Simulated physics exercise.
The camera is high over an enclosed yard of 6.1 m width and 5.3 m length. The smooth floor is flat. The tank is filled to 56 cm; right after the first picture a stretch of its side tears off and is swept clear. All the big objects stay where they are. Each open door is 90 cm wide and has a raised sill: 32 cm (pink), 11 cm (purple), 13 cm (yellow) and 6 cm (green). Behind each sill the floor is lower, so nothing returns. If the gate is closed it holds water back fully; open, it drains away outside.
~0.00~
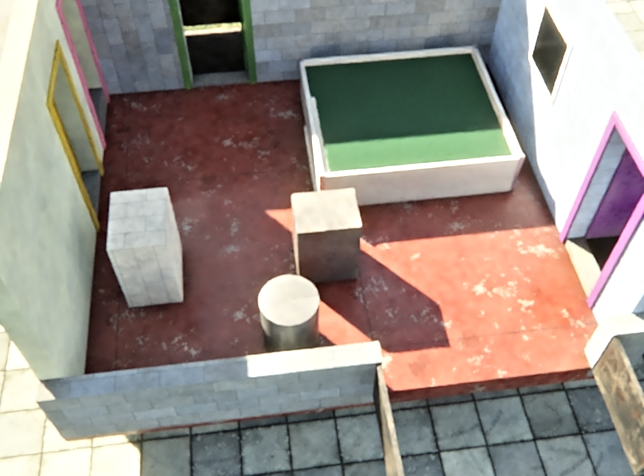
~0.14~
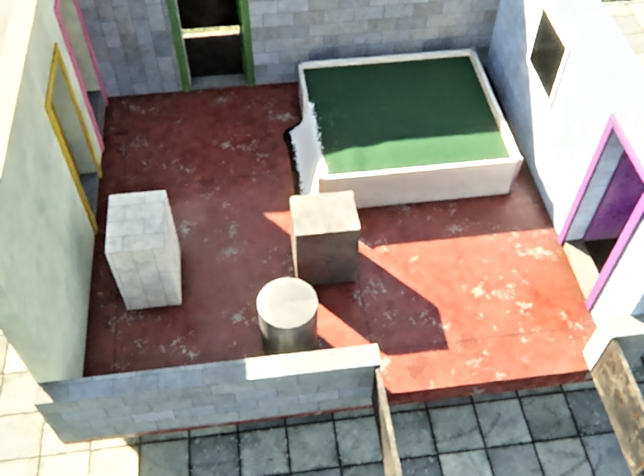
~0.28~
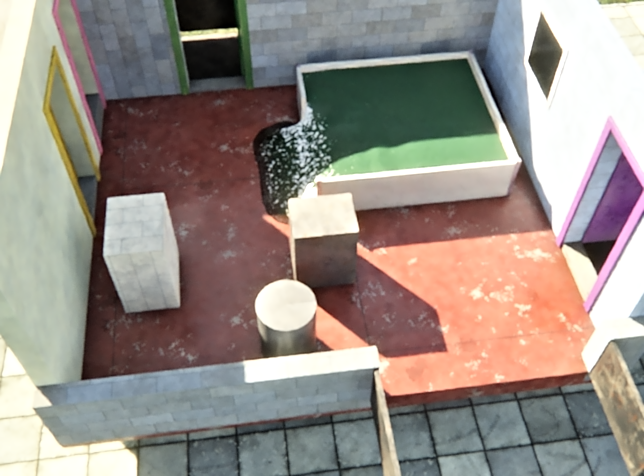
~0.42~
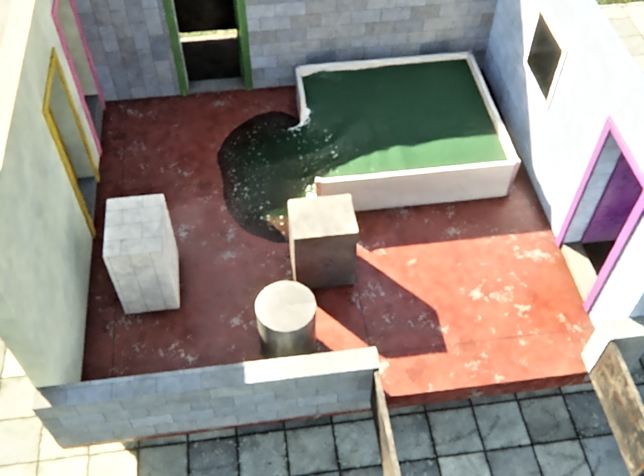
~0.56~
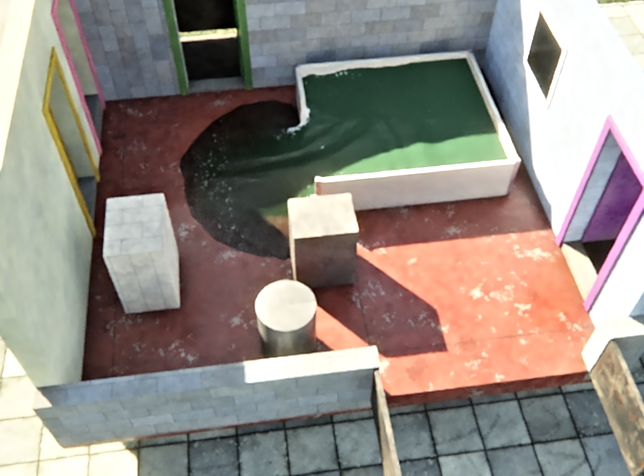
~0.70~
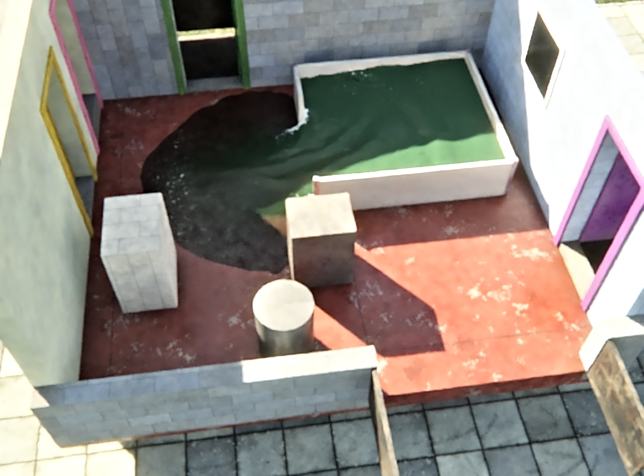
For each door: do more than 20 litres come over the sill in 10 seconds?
Within that time: At the pink door it keeps below the limit; at the purple door it keeps below the limit; at the yellow door it exceeds the limit; at the green door it passes the limit.
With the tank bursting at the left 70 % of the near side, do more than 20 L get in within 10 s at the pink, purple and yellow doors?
Against that limit: Pink not over, purple under, yellow under.
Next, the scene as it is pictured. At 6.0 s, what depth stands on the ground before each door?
In cm: Pink 16, purple 1, yellow 17, green 11.
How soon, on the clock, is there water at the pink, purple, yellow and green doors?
Arrival: Pink 1.2 s, purple 6.0 s, yellow 0.9 s, green 1.0 s.
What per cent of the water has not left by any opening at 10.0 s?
About 86 per cent.
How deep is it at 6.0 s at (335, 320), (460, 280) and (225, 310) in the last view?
Roughly 4, 2 and 17 cm, in turn.
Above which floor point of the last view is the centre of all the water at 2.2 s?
Around (311, 162).
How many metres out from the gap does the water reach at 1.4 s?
Roughly 3.4 m.
After 1.4 s water covers 40 % of the floor and is deepest (30 cm) near (304, 195); pink door 15 cm at the sill, 0 L in, purple door not reached, yellow door 25 cm at the sill, 19 L in, green door 4 cm at the sill, 0 L in.
After 2.2 s water covers 50 % of the floor and is deepest (34 cm) near (103, 103); pink door 25 cm at the sill, 0 L in, purple door not reached, yellow door 32 cm at the sill, 91 L in, green door 3 cm at the sill, 0 L in.
After 3.5 s water covers 55 % of the floor and is deepest (30 cm) near (103, 103); pink door 25 cm at the sill, 0 L in, purple door not reached, yellow door 26 cm at the sill, 204 L in, green door 11 cm at the sill, 2 L in.
After 6.0 s water covers 85 % of the floor and is deepest (20 cm) near (202, 258); pink door 16 cm at the sill, 0 L in, purple door not reached, yellow door 17 cm at the sill, 266 L in, green door 11 cm at the sill, 27 L in.
After 10.0 s water covers 95 % of the floor and is deepest (15 cm) near (103, 103); pink door 14 cm at the sill, 0 L in, purple door 10 cm at the sill, 0 L in, yellow door 10 cm at the sill, 285 L in, green door 12 cm at the sill, 74 L in.
